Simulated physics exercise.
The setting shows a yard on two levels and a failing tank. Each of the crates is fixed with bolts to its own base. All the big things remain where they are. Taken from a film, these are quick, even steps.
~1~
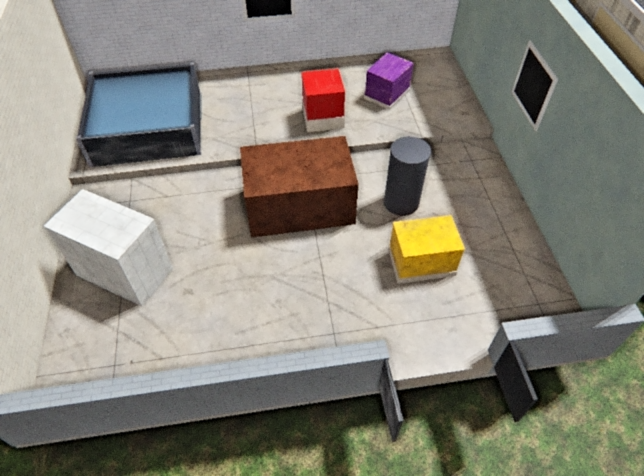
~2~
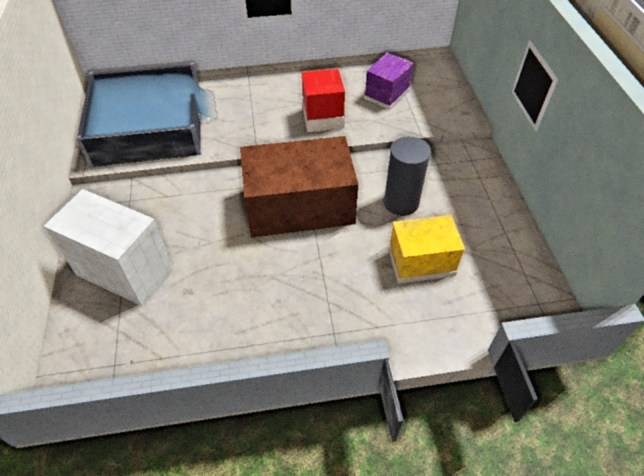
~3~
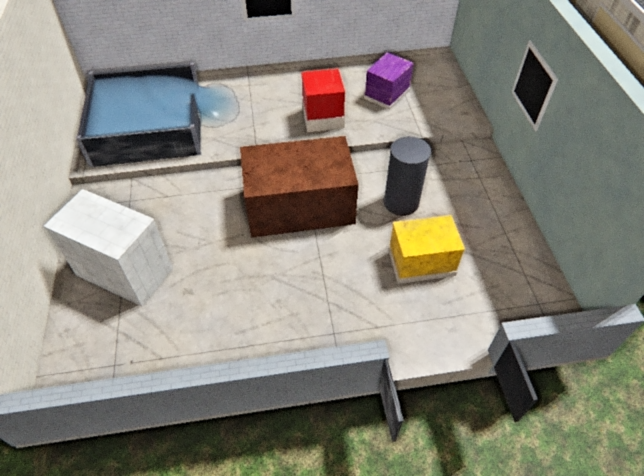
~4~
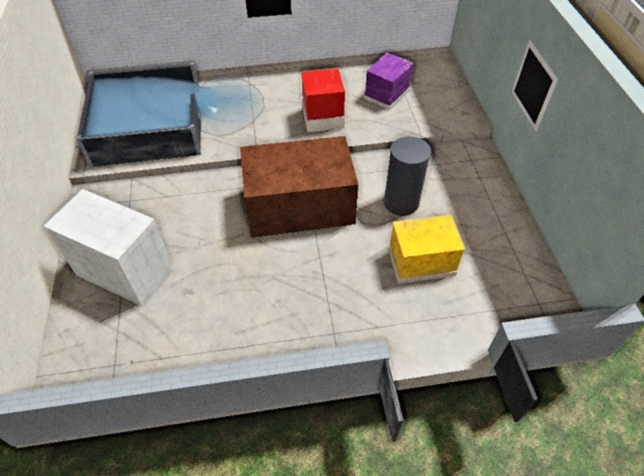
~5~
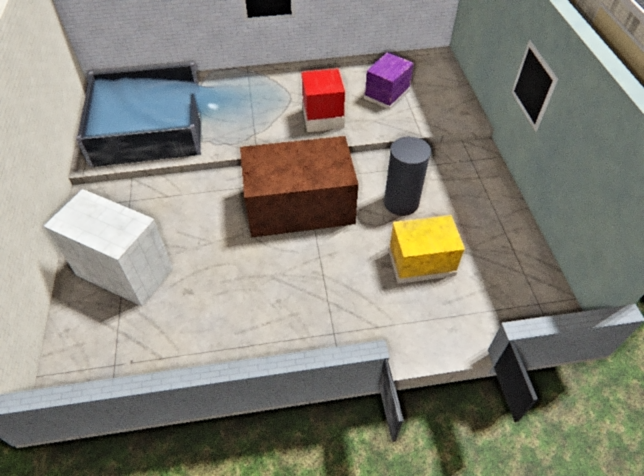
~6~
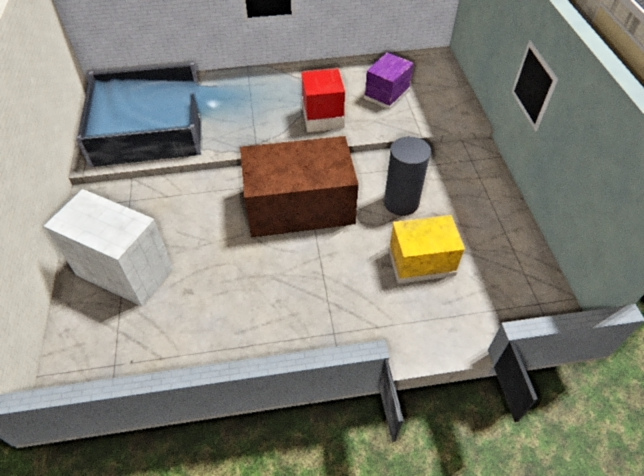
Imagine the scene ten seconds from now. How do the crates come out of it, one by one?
The purple crate will be left wet, the yellow crate will be left dry, the red crate will be left dry.
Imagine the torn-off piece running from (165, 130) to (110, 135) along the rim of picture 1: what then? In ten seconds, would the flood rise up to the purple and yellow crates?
Note - purple remains untouched, yellow remains untouched.
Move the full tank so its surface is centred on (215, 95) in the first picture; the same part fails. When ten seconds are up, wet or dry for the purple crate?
Purple: Overtopped.
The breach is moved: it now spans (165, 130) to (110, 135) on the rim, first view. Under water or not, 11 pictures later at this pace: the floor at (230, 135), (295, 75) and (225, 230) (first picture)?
Okay, the first is left untouched, the next is left untouched, and the last is waterlogged.
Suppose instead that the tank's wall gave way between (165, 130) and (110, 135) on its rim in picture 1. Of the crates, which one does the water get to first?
The one in yellow comes first.
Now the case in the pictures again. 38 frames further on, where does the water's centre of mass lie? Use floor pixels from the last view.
Centre of the water: Near (305, 125).
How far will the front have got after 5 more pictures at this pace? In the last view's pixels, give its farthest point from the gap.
Close to (391, 72), I think.
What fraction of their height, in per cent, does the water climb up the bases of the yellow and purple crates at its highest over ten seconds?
70 and 270 %, roughly.
A moment on, water covers 15 % of the floor; the purple crate water round its plinth, the yellow crate not reached, the red crate water round its plinth.
Next, water covers 20 % of the floor; the purple crate water round its plinth, the yellow crate not reached, the red crate water round its plinth.
Then, water covers 30 % of the floor; the purple crate water round its plinth, the yellow crate not reached, the red crate water round its plinth.
Later, water covers 55 % of the floor; the purple crate water round its plinth, the yellow crate water round its plinth, the red crate water round its plinth.
In the end, water covers 75 % of the floor; the purple crate was topped, the yellow crate stayed above the water, the red crate stayed above the water.
